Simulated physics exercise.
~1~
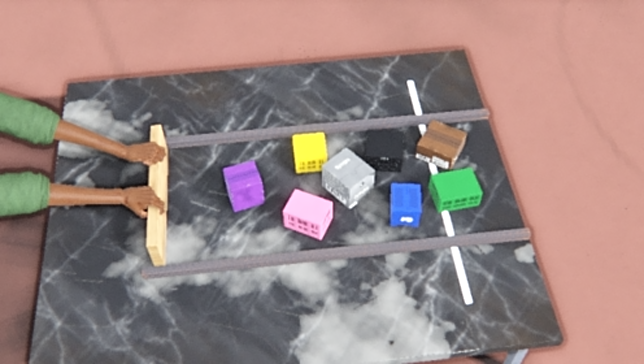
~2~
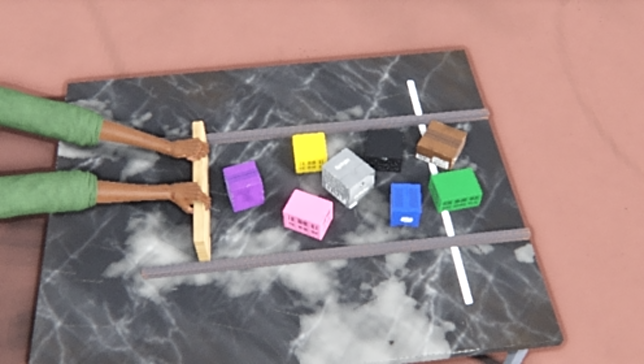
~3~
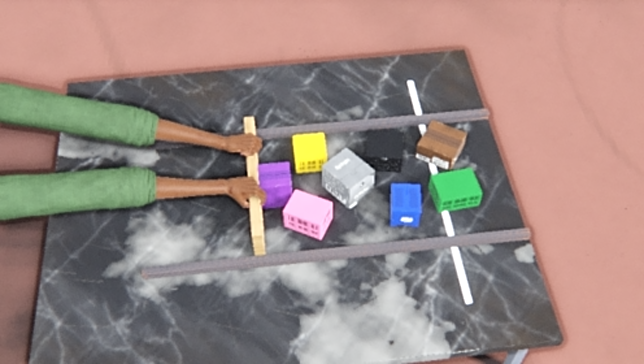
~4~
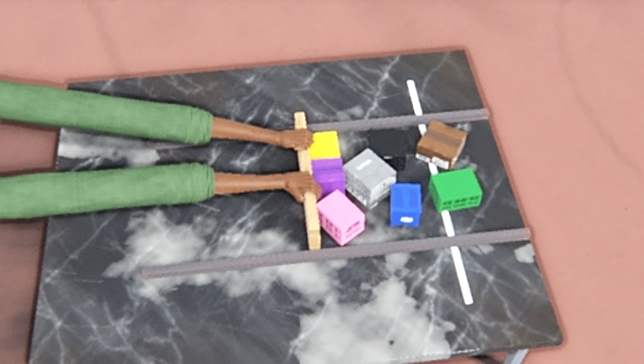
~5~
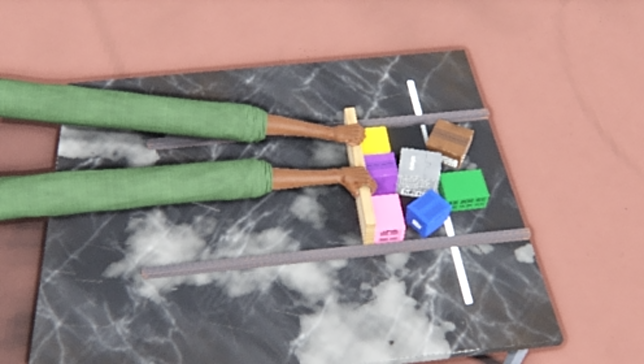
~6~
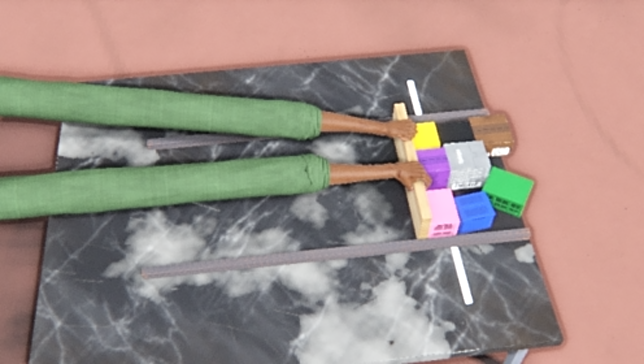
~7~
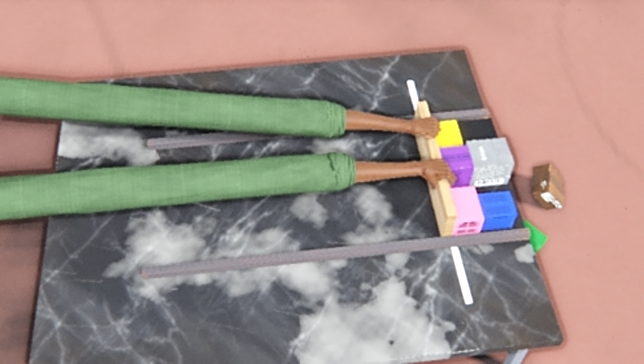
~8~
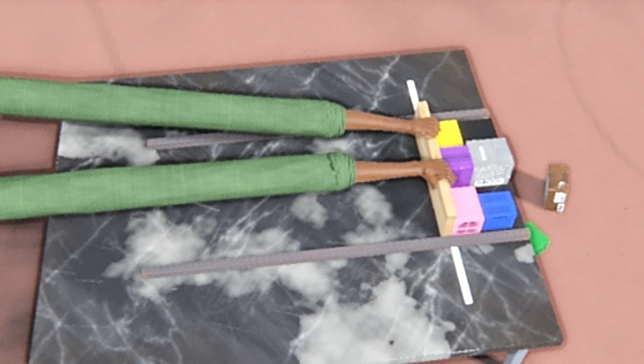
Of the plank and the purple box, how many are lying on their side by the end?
None of them are. The plank and the purple box both slide to the right and are still upright when the push stops.
